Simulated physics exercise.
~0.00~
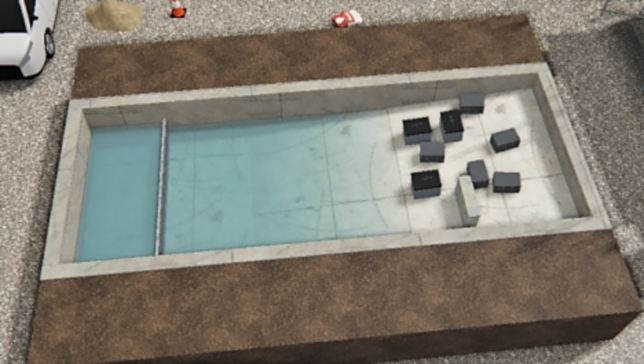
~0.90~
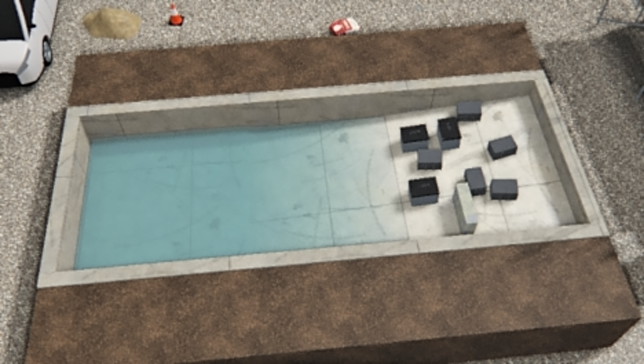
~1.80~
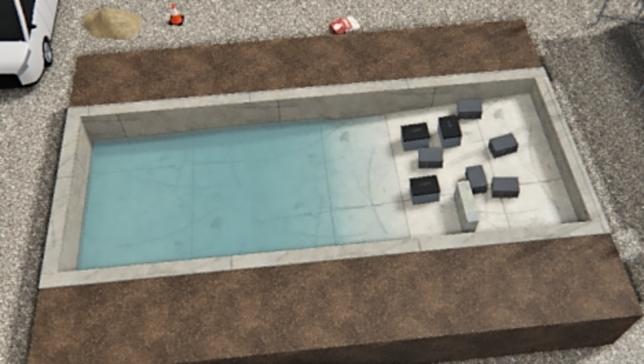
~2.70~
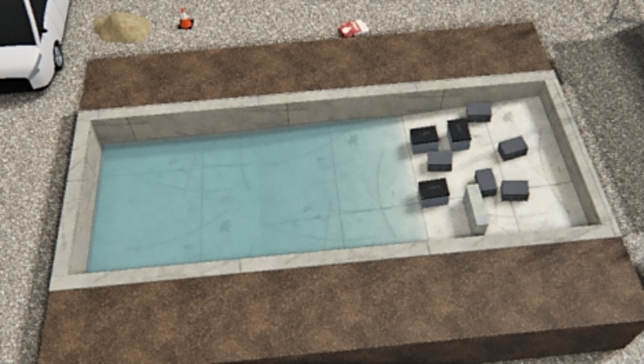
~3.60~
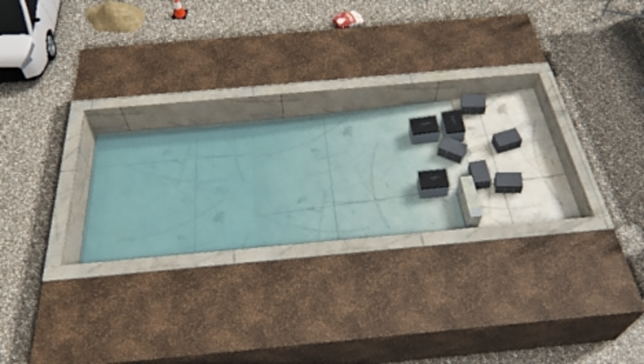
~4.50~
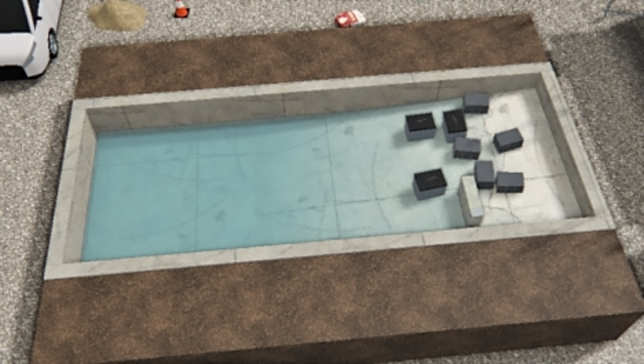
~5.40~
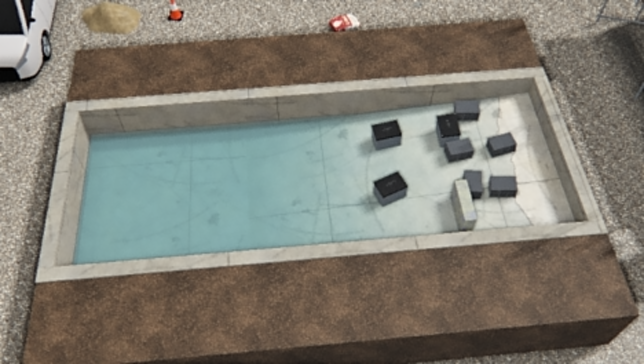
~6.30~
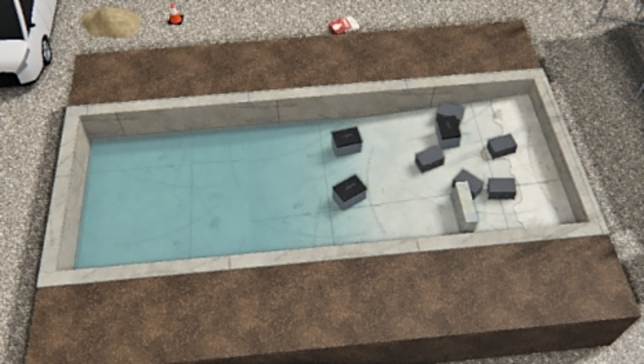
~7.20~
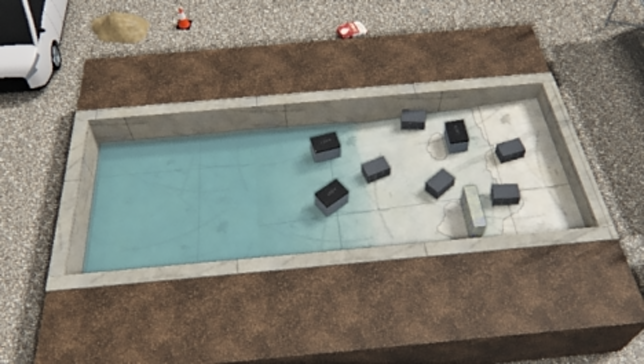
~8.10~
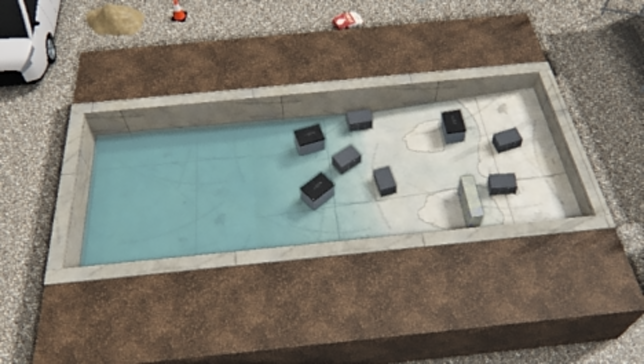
The video shows a concrete basin with shallow blue water on the left and dark boxes on its dry right end; a barrier disappears, water spreads right among the boxes, then recedes, and several drift left, ending scattered around the middle while others remain at right.
